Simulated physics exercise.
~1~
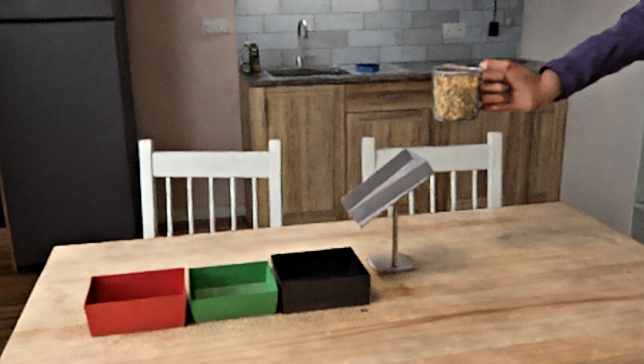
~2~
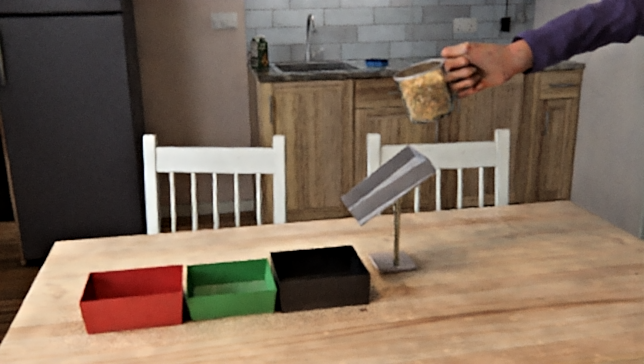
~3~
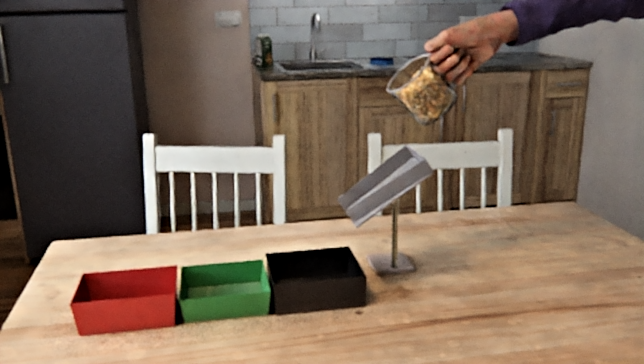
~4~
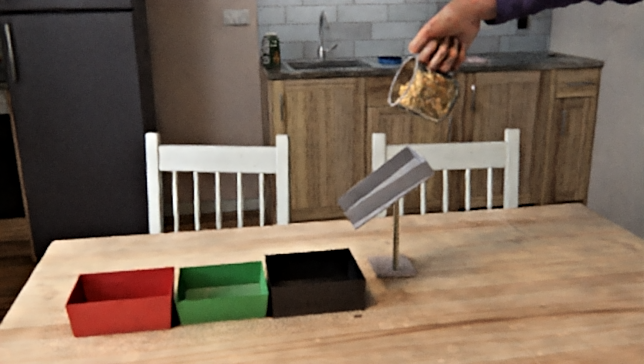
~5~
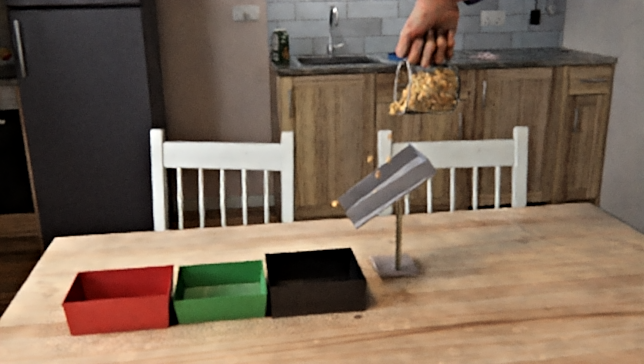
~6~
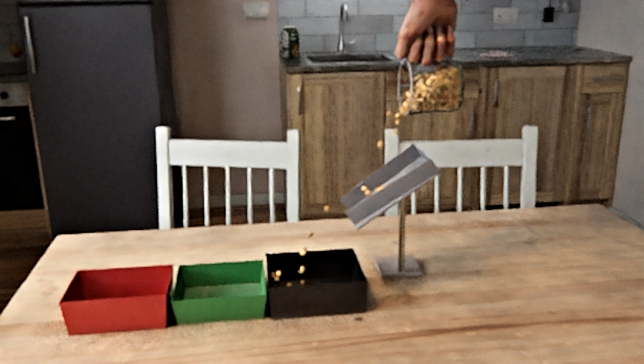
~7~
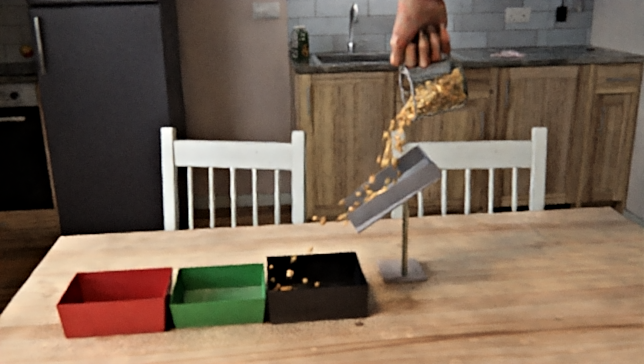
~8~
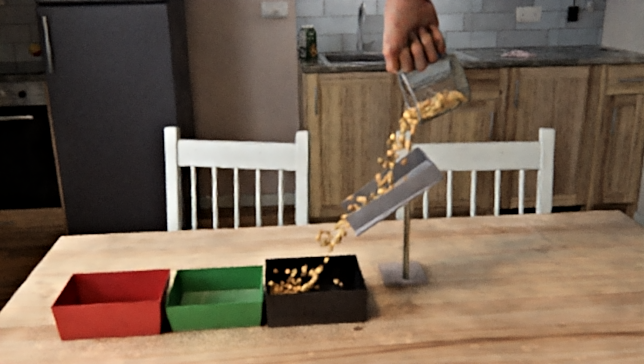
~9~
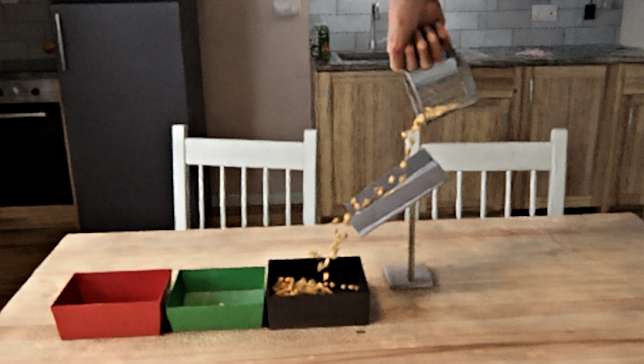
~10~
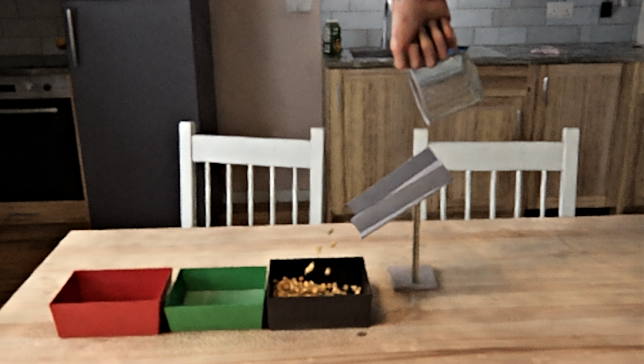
A hand holds a clear cup of dried yellow pieces above a wooden table in a kitchen, seen from the front as the view drifts slightly sideways. Red, green and black open tins stand in a row at the left, beside a grey slope on a stand that falls towards them. The hand moves left over the slope and tips the cup. A few pieces drop first, then a thick stream slides down the slope into the black tin. The cup empties, the last pieces fall, and they lie heaped in the black tin, while the red and green tins stay empty.
